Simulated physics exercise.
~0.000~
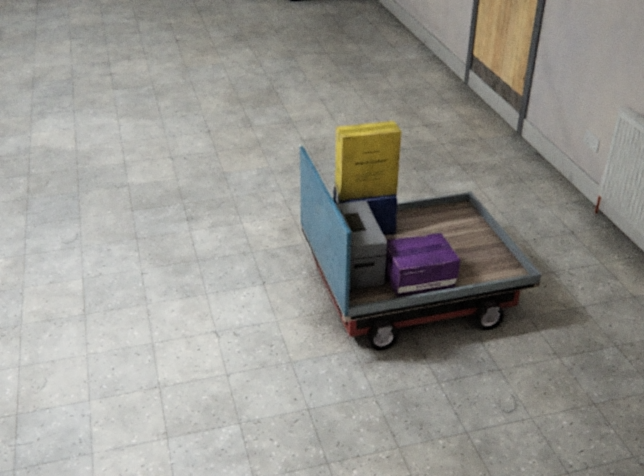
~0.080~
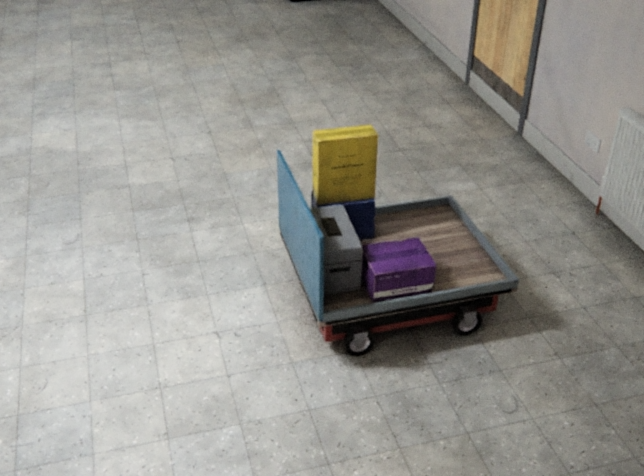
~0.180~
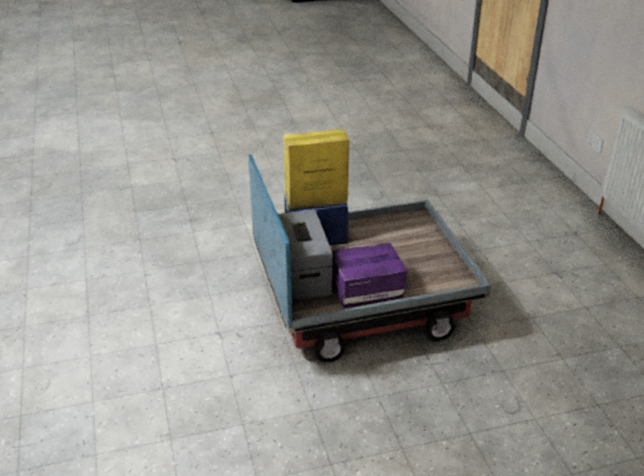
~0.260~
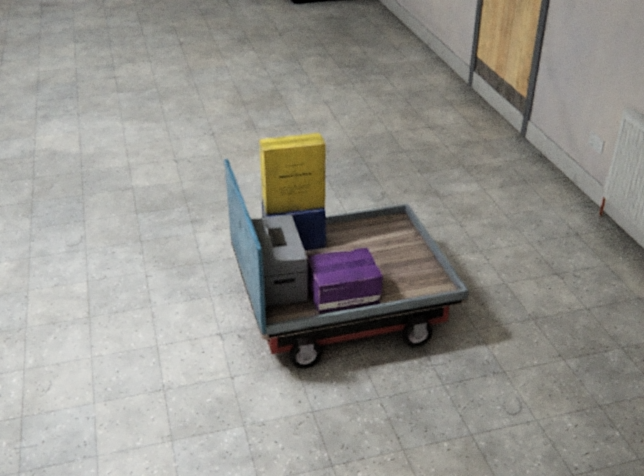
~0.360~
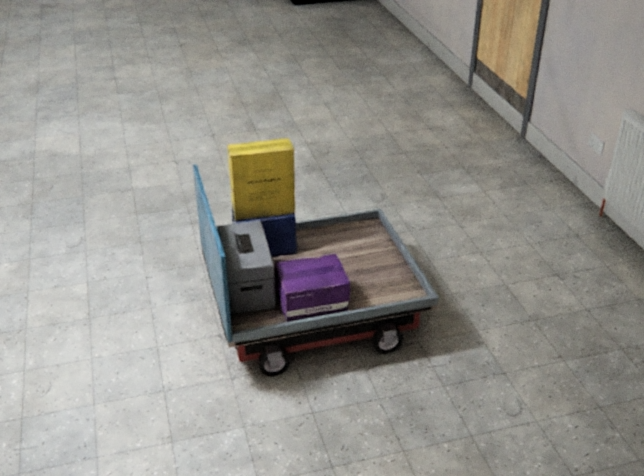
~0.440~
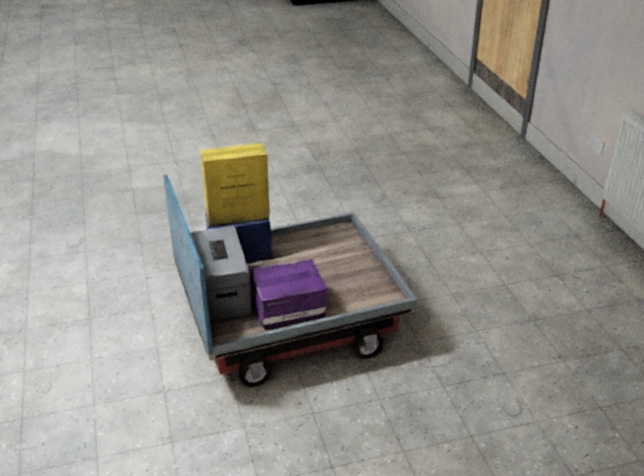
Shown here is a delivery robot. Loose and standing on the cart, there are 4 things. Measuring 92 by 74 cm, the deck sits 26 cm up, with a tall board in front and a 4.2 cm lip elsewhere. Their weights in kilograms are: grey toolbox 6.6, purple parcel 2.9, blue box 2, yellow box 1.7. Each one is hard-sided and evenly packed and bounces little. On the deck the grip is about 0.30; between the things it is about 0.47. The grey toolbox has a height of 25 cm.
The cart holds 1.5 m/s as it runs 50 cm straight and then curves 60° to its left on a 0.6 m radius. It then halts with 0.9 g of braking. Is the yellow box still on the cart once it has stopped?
No, it falls off.
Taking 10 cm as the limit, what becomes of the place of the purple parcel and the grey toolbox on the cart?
Purple parcel: Is displaced. Grey toolbox: Remains in place.
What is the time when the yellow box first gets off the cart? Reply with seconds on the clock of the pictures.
At about 0.6 s.
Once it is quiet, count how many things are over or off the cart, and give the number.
It adds up to 1.
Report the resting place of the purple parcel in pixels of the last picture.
Rest position, about (196, 420) px.
Around 0.64 s, 96 cm covered, turned 30°; yellow box now off the cart; purple parcel shifted 13 cm; grey toolbox shifted 6 cm.
Around 0.84 s, 126 cm covered, turned 56°; purple parcel shifted 21 cm; grey toolbox shifted 5 cm; blue box shifted 3 cm.
Finally (1.6 s), off the cart, yellow box; not toppled but over 10 cm from the start, purple parcel and blue box; the last one still in place (within 10 cm). In the last view, yellow box near (41, 370).
